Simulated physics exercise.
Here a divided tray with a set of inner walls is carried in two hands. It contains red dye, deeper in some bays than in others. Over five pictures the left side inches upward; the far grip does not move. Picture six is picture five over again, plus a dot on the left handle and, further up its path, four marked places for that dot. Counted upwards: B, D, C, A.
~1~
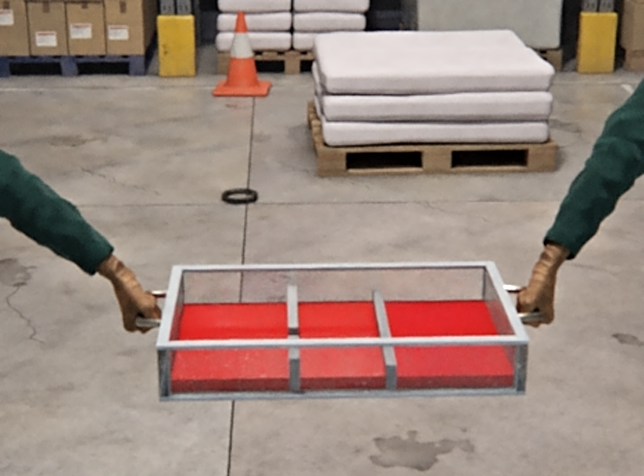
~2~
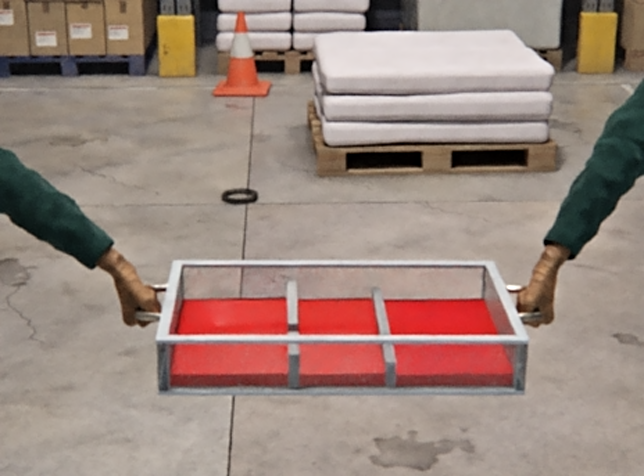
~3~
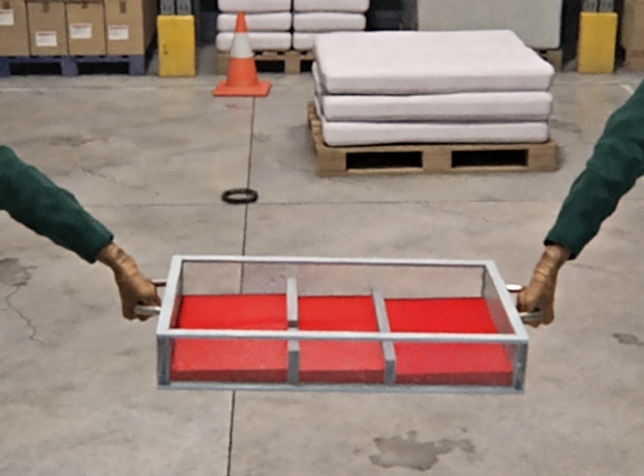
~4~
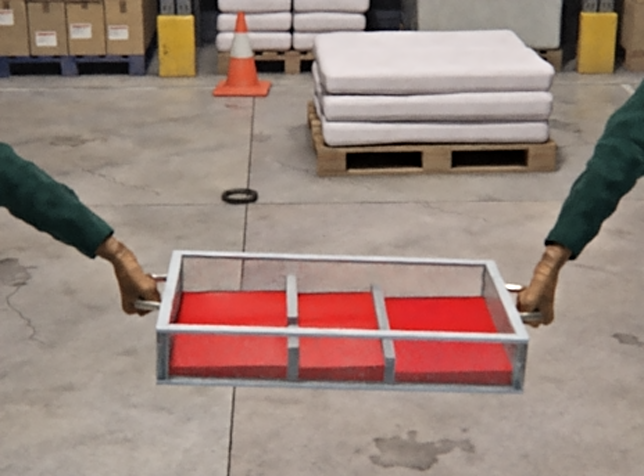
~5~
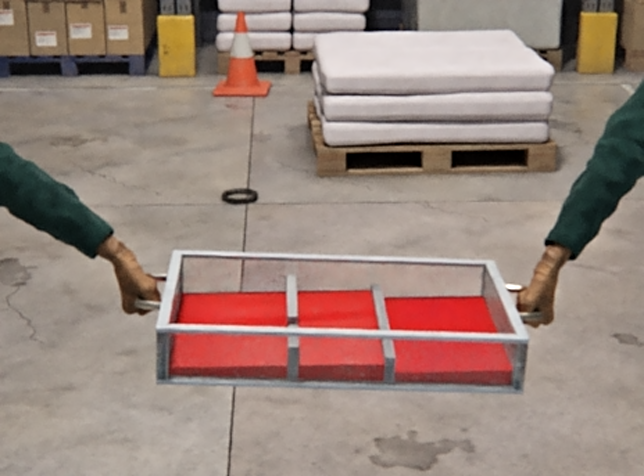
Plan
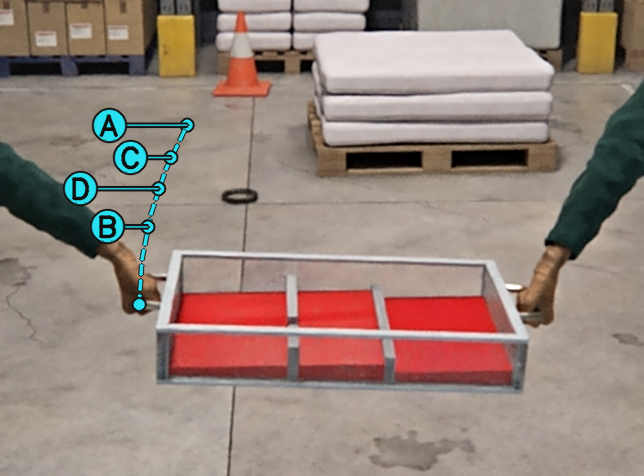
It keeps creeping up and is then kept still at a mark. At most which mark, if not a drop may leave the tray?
Choose D.
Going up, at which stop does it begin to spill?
C.
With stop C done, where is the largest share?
That is the right bay.
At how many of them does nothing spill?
Two.
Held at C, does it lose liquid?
Yes, it does.
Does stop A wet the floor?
Yes.
On the marked copy, A at (187, 125); B at (147, 226); C at (170, 157); D at (158, 188).
If A is chosen, about 27 % goes over the rim.
If B is chosen, nothing spills; the right bay holds the most.
If C is chosen, about 9 % goes over the rim.
If D is chosen, nothing spills; the right bay holds the most.
